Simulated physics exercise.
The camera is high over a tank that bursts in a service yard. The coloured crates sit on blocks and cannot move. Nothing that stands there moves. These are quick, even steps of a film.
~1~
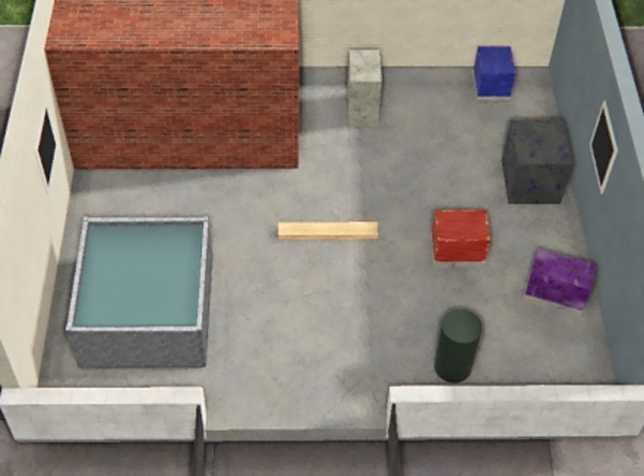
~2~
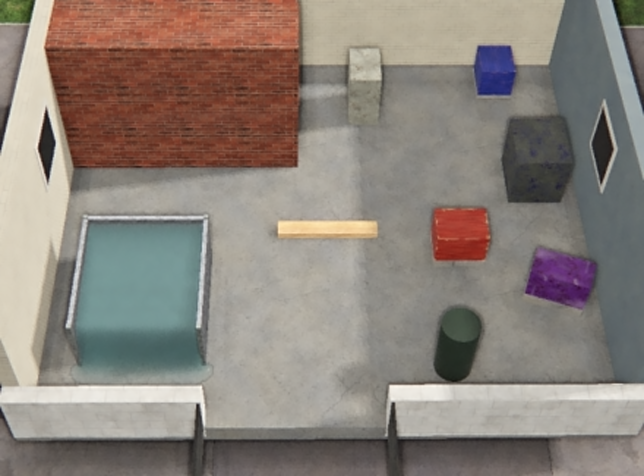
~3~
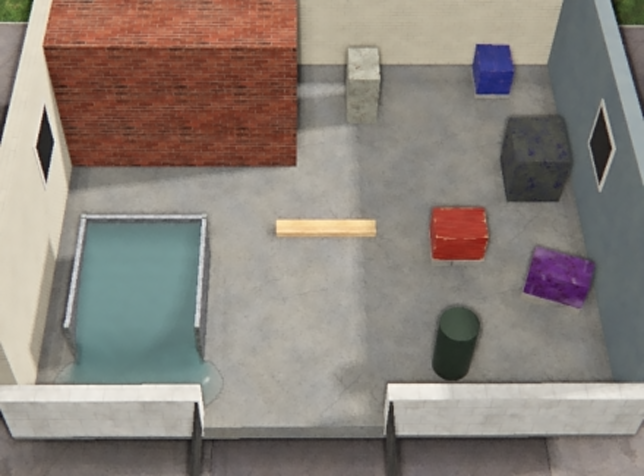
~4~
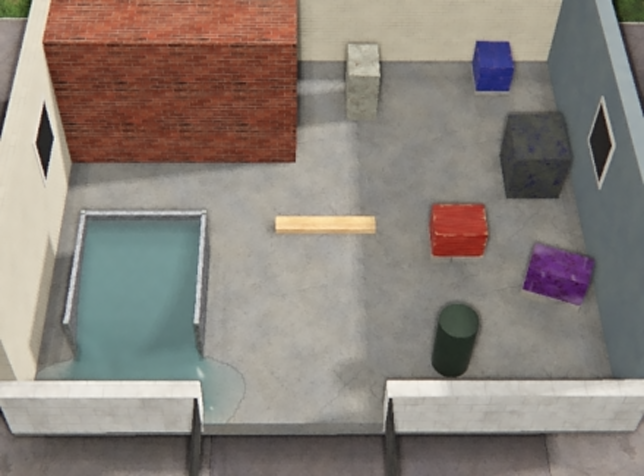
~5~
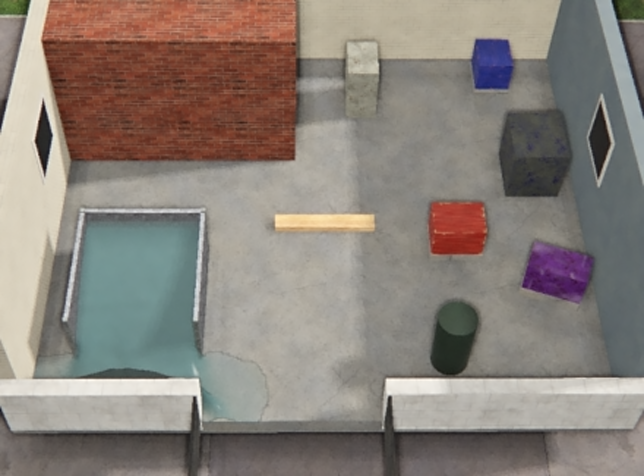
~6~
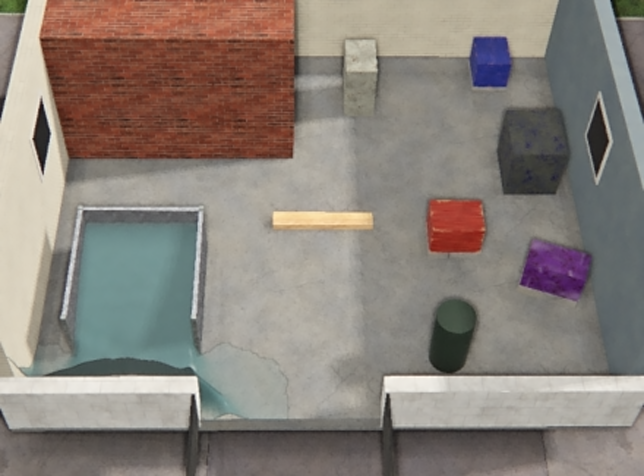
In this clip, a square water tank on the left of a walled yard loses its front side, and water pours out toward the low front wall, then spreads rightward across the concrete while the surrounding blocks stay still.
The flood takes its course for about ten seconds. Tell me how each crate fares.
In the end: The red crate stays dry; the purple crate stays dry; the blue crate stays dry.
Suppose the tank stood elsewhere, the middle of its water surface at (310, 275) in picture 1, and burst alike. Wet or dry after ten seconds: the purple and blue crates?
Then: Purple is safe; blue remains dry.
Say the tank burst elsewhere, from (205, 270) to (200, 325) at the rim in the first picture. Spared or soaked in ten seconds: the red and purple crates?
My reading: The red one is wetted; the purple one is wetted.
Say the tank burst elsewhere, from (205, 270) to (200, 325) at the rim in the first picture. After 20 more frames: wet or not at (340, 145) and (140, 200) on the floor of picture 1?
As listed: Clear, free of water.
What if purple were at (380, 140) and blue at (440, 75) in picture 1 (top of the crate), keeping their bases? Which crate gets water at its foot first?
The red crate.
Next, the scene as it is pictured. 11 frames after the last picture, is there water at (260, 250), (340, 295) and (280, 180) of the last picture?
In that order: No water, under water, dry.
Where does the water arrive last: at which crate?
That is the blue crate.
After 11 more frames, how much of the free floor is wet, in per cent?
Close to 30 %.
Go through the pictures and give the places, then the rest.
The water tank at (141, 275) is whole and still, in the first picture.
Water pours out at (140, 352) and has run to (209, 367), in the second picture.
The front is at a hidden place, out from the gap at (138, 351), in the third picture.
The front is at a hidden place, out from the gap at (138, 349), in the fourth picture.
Water pours out at (137, 347) and has run to a hidden place, in the fifth picture.
The front is at a hidden place, out from the gap at (135, 345), in the sixth picture.
A moment on, water covers 15 % of the floor; the red crate not reached, the purple crate not reached, the blue crate not reached.
Next, water covers 30 % of the floor; the red crate not reached, the purple crate not reached, the blue crate not reached.
Then, water covers 55 % of the floor; the red crate water round its plinth, the purple crate water round its plinth, the blue crate not reached.
Later, water covers 75 % of the floor; the red crate water round its plinth, the purple crate water round its plinth, the blue crate not reached.
In the end, water covers 90 % of the floor; the red crate stayed above the water, the purple crate stayed above the water, the blue crate stayed above the water.
